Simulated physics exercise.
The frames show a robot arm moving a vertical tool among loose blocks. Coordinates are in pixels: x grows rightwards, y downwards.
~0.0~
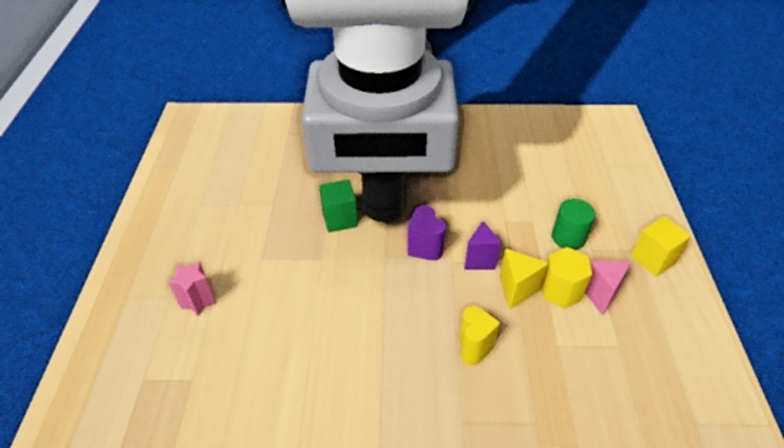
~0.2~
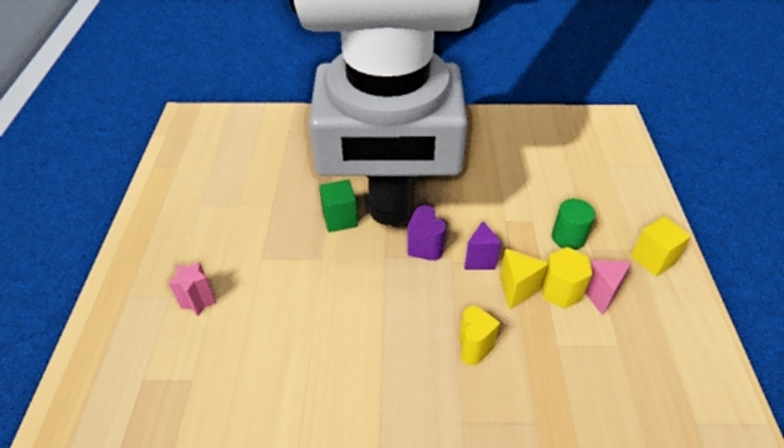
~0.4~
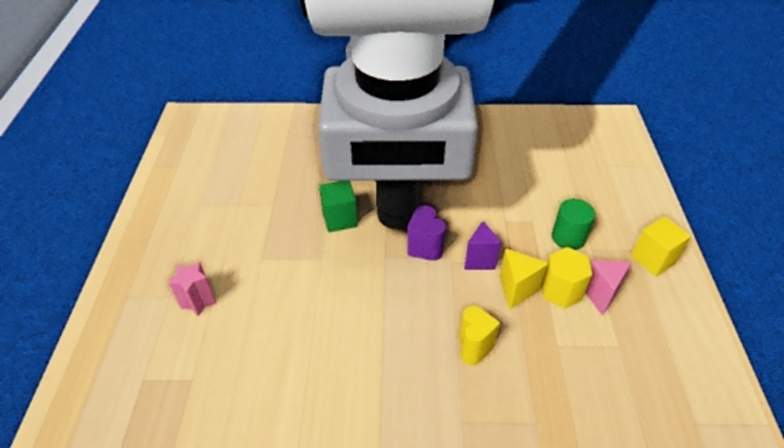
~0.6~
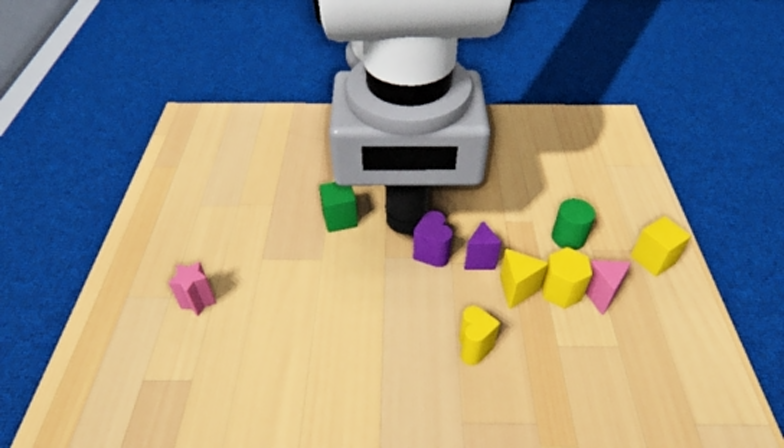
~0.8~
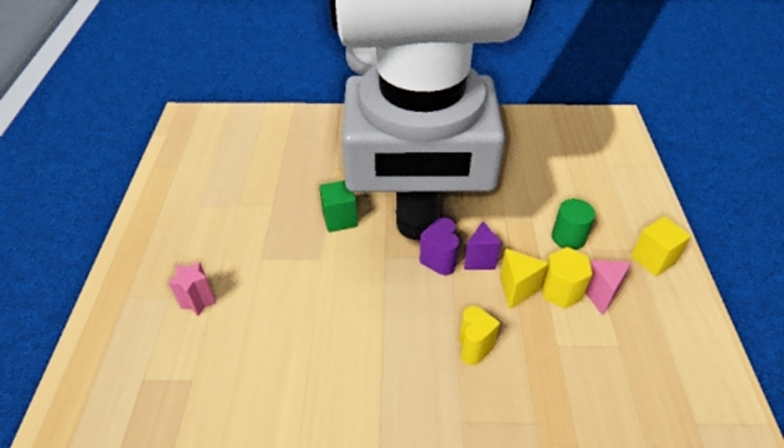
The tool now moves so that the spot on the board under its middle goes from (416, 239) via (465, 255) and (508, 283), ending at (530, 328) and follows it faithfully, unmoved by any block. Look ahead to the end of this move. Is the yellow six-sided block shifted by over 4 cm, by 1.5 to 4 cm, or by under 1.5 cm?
It ends within 1.5 cm of its spot.
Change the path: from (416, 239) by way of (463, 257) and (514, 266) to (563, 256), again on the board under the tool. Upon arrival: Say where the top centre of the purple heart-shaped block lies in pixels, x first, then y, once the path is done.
I'd expect the centre of its top face to be at (480, 264).
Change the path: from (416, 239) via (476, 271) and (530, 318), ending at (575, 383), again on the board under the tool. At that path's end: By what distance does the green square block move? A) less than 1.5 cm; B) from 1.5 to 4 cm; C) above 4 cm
A (less than 1.5 cm)
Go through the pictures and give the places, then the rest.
Tool tip at (383, 209); block tops, purple heart-shaped block at (426, 221); purple three-sided block at (484, 235); yellow three-sided block at (523, 264); yellow six-sided block at (571, 264); pink three-sided block at (613, 270), in the first picture.
Tool at (389, 212); blocks unchanged, in the second picture.
Tool at (397, 216); blocks unchanged, in the third picture.
Tool at (406, 221); purple heart-shaped block at (434, 226), in the fourth picture.
Tool at (417, 226); purple heart-shaped block at (442, 233); purple three-sided block at (484, 235); yellow three-sided block at (523, 264); yellow six-sided block at (571, 264); pink three-sided block at (613, 270), in the fifth picture.
On the path given first. One third of the way, tool at (467, 242); purple heart-shaped block at (473, 257), turned 60° clockwise; purple three-sided block at (505, 246), turned 45° anticlockwise; yellow three-sided block at (528, 269).
Two thirds of the way, tool at (512, 271); purple heart-shaped block at (483, 272), turned 110° clockwise; purple three-sided block at (547, 272), turned 15° clockwise; yellow three-sided block at (536, 290); yellow six-sided block at (576, 266), turned 15° anticlockwise.
At the end, tool at (534, 316); purple heart-shaped block at (483, 273), turned 115° clockwise; purple three-sided block at (574, 302), turned 45° anticlockwise; yellow three-sided block at (556, 335), turned 30° anticlockwise; yellow six-sided block at (579, 267), turned 25° anticlockwise; pink three-sided block in place.
